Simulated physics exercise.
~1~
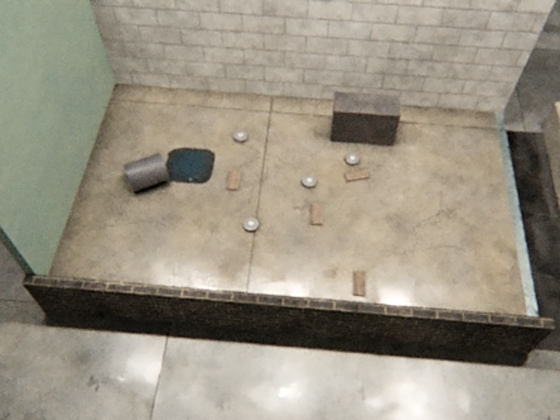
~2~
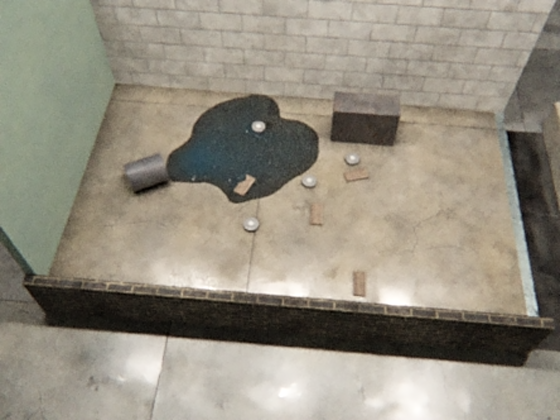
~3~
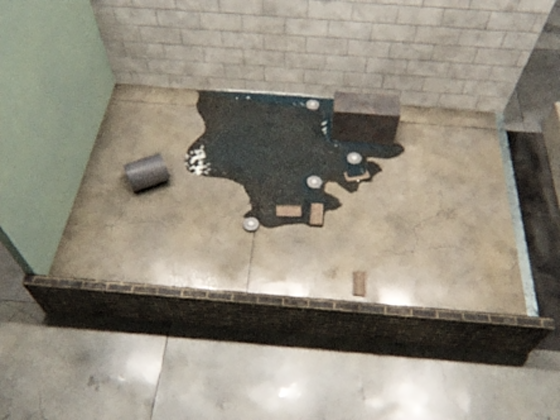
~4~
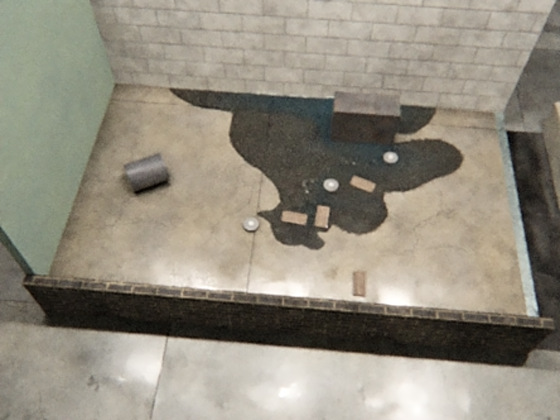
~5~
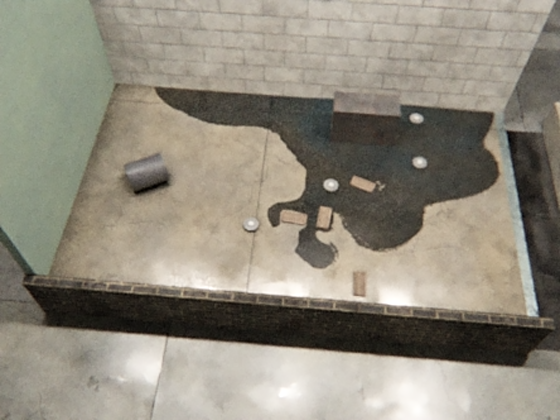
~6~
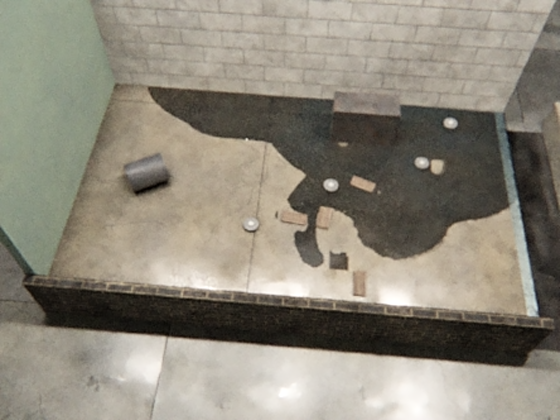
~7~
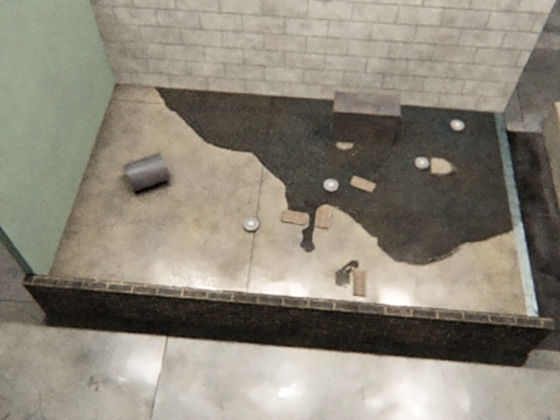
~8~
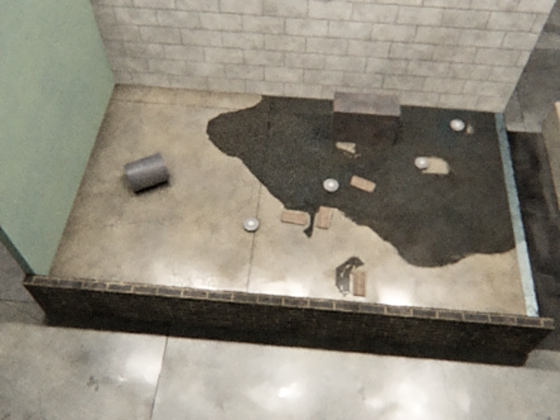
Dark water spreading rightward from a grey drum across a concrete floor, shifting some small blocks and discs, then shrinking to patches.
